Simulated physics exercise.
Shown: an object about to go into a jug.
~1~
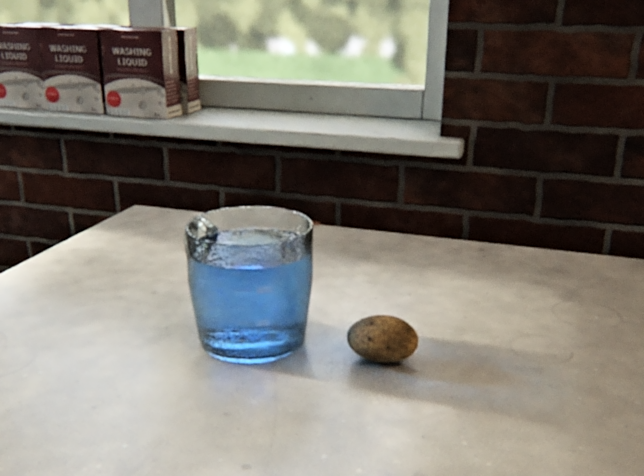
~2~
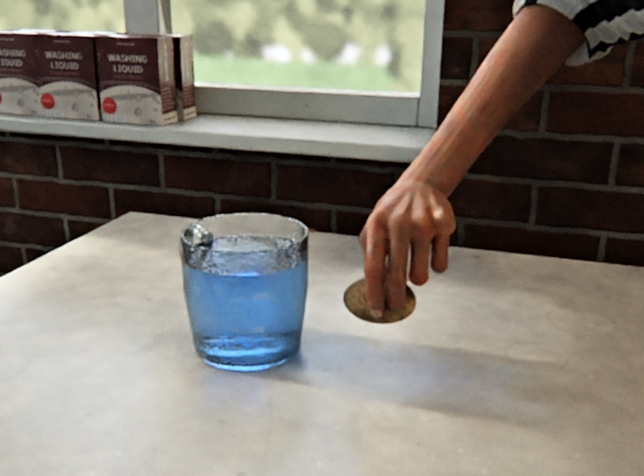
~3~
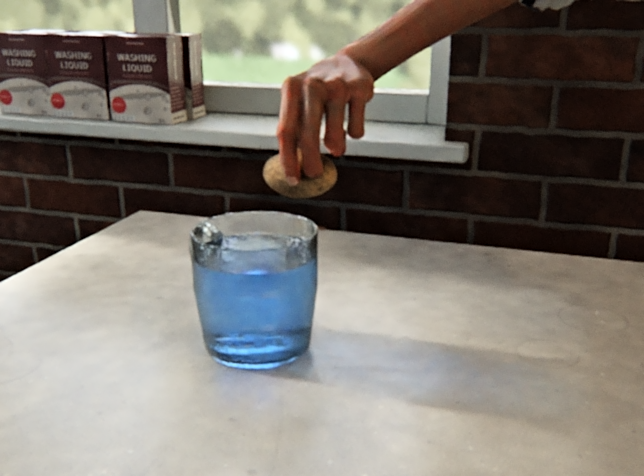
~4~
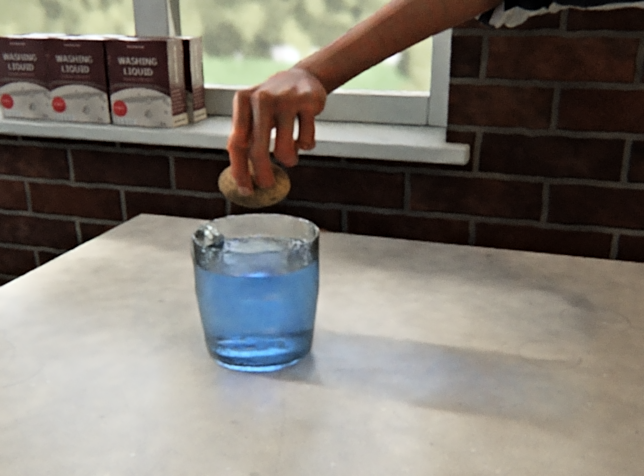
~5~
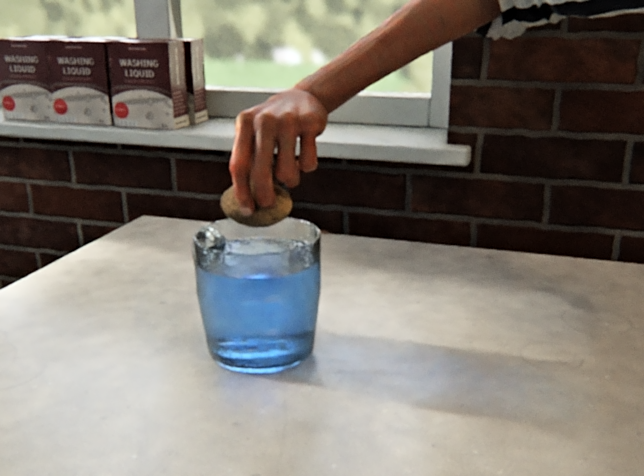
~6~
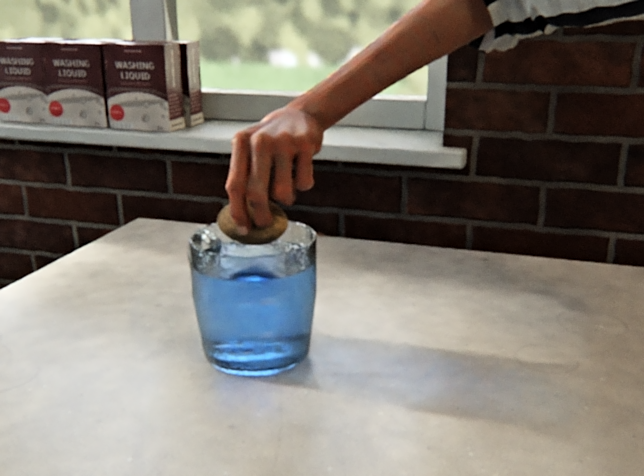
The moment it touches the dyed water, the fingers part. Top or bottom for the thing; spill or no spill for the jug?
Well, it heads down, and as for the jug, it copes fine.
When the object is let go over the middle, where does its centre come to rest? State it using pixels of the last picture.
In the final view it sits close to pixel (256, 325).
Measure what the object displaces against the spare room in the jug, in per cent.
I'd say somewhere close to 30 percent.
A moment on, the potato enters the dyed water; the jug is about three quarters full.
Further on, the potato goes on down; the jug is nearly full.
When it is over, the potato rests at the bottom; the jug is nearly full; none went over.
